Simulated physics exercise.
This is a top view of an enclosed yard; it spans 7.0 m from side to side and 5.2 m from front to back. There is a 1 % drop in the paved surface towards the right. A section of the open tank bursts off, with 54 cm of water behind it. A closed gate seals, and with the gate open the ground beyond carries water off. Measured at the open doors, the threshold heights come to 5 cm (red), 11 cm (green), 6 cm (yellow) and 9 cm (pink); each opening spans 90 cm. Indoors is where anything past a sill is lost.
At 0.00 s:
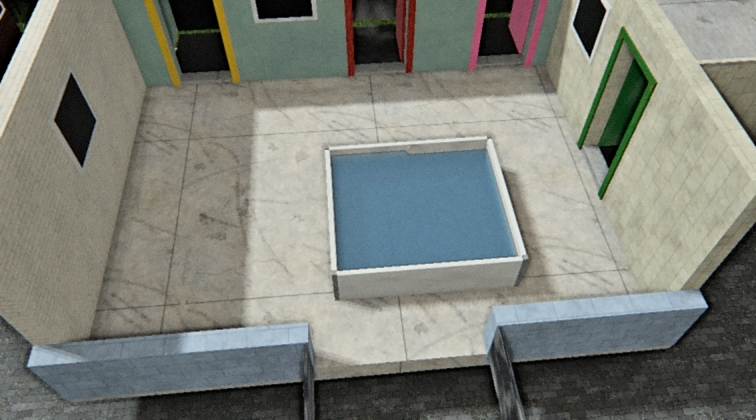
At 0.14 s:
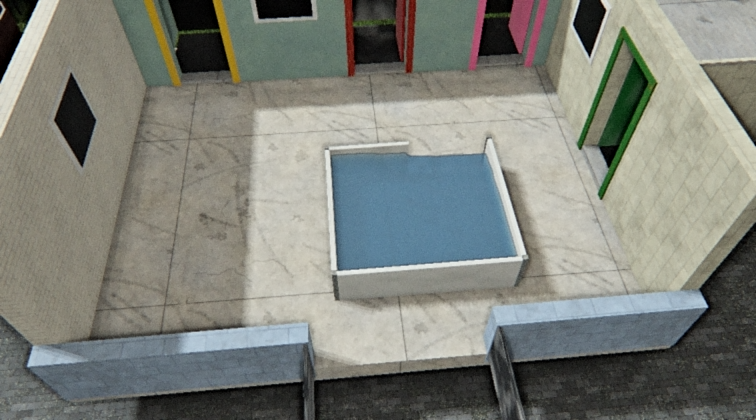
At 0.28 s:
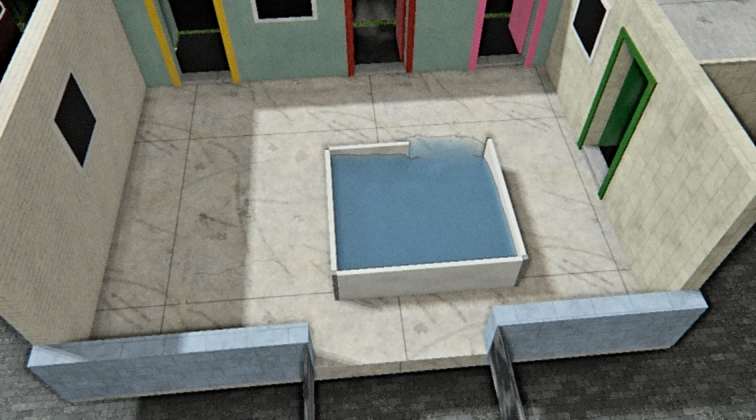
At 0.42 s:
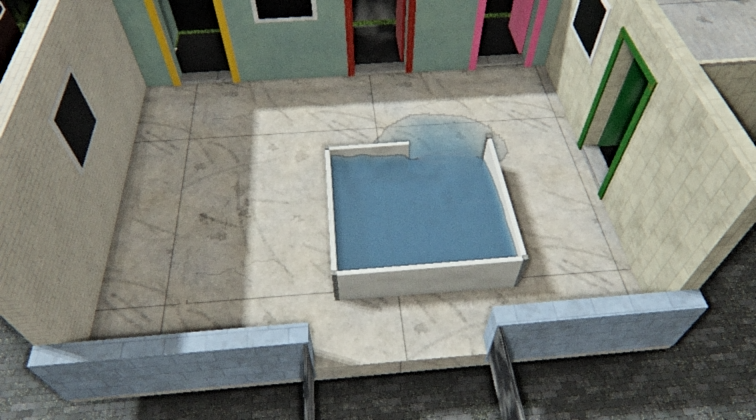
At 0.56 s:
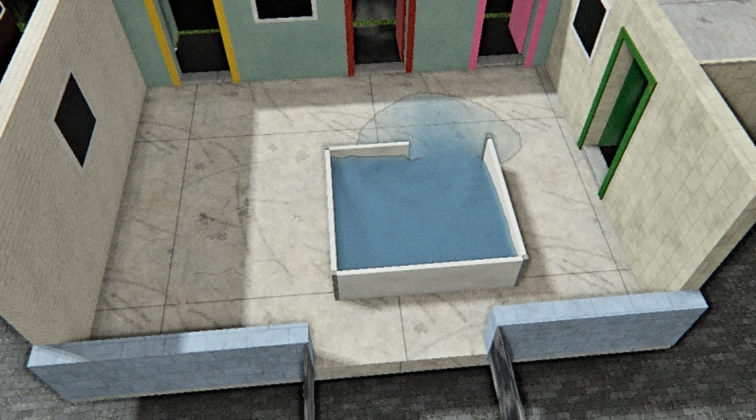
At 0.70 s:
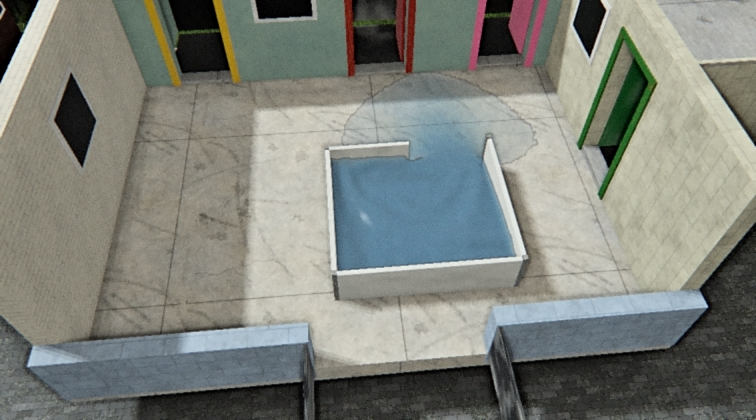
The clip opens on a walled, paved yard seen from above, with a white-walled open tank of still blue water near its centre. Part of the tank's far wall disappears, leaving a gap. Water then pours through it and fans out in a thin, widening sheet across the pale paving behind.
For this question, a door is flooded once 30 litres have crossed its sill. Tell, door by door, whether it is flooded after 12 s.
Result: The red door breaks the limit; the green door remains within the limit; the yellow door remains within the limit; the pink door breaks the limit.
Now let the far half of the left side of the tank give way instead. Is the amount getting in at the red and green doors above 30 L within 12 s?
At the red door the limit is not exceeded; at the green door it is not exceeded.
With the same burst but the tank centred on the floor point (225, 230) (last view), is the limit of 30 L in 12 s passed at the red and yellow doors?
Red gets more than that, yellow gets more than that.
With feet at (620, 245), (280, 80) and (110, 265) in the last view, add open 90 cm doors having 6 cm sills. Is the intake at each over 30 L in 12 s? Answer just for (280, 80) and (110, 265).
In that order: Below, below.
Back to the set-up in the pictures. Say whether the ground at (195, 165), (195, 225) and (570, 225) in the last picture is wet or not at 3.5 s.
The first point is not yet hit, the second is not yet hit and the third is not yet hit.
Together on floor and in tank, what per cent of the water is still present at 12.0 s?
Around 74 per cent of the water.
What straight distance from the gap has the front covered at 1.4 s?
It's close to 3.0 metres.
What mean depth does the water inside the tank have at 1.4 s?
Roughly 40 centimetres.
After 1.4 s water covers 20 % of the floor and is deepest (32 cm) near (458, 164); red door 14 cm at the sill, 18 L in, green door not reached, yellow door not reached, pink door 18 cm at the sill, 1 L in.
After 2.2 s water covers 25 % of the floor and is deepest (38 cm) near (546, 68); red door 20 cm at the sill, 82 L in, green door not reached, yellow door not reached, pink door 21 cm at the sill, 40 L in.
After 3.5 s water covers 40 % of the floor and is deepest (25 cm) near (536, 69); red door 16 cm at the sill, 180 L in, green door 7 cm at the sill, 0 L in, yellow door 4 cm at the sill, 0 L in, pink door 21 cm at the sill, 128 L in.
After 7.0 s water covers 75 % of the floor and is deepest (15 cm) near (637, 284); red door 10 cm at the sill, 283 L in, green door 6 cm at the sill, 0 L in, yellow door 4 cm at the sill, 0 L in, pink door 14 cm at the sill, 226 L in.
After 12.0 s water covers 100 % of the floor and is deepest (10 cm) near (632, 273); red door 6 cm at the sill, 311 L in, green door 7 cm at the sill, 0 L in, yellow door 4 cm at the sill, 0 L in, pink door 9 cm at the sill, 241 L in.
